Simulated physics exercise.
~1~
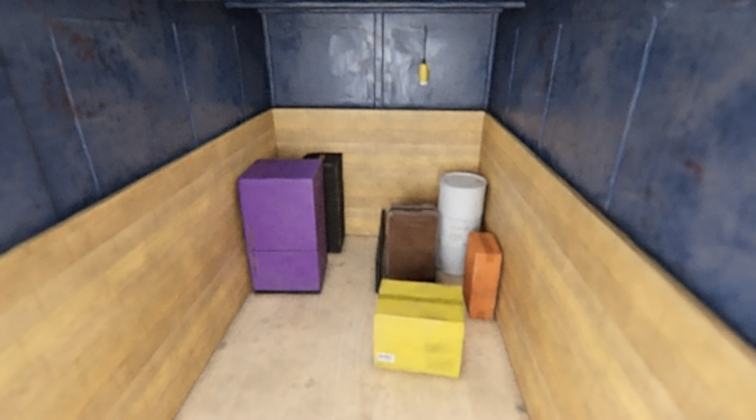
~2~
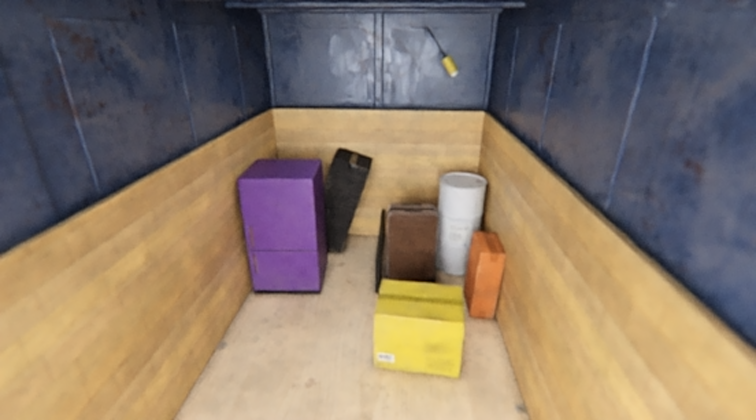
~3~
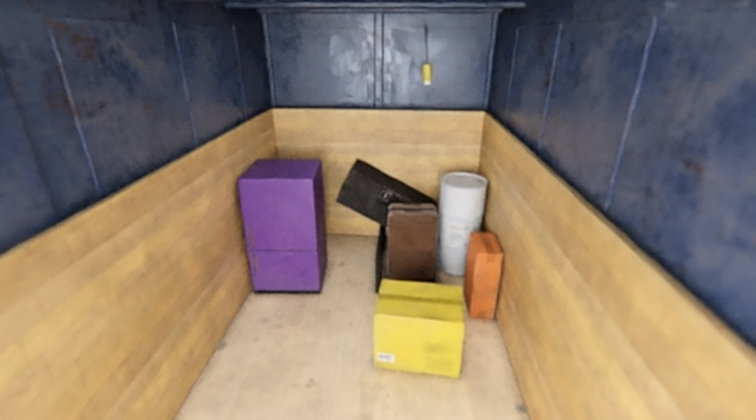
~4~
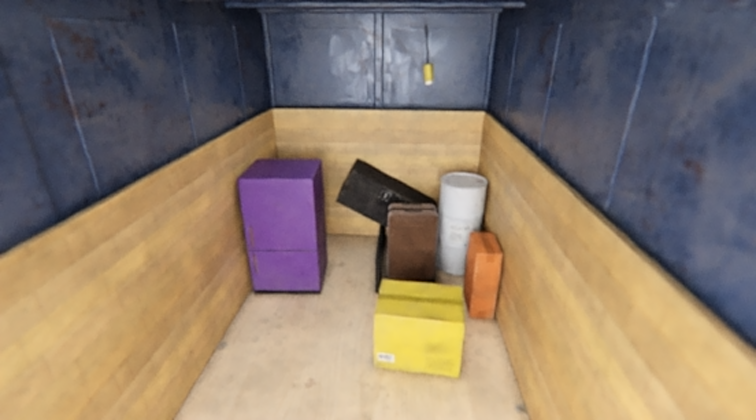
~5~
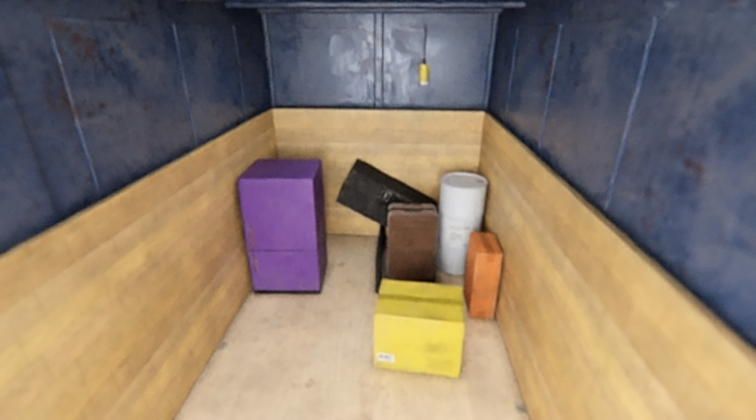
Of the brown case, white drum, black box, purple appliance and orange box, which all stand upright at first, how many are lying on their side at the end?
One of them is on its side at the end, the black box, which has toppled to the right behind the brown case.
The load bay of a van, with dark blue upper walls and pale wooden boards below, is seen from the rear towards the bulkhead. A purple appliance stands on the left with a tall black box behind it, while a brown case, a white drum, an orange box and a yellow box sit to the right. The small yellow tag hanging at the back swings right as the black box leans the same way. The black box then topples over to the right behind the brown case. It stays there on its side, slanted, while the other things keep their places.
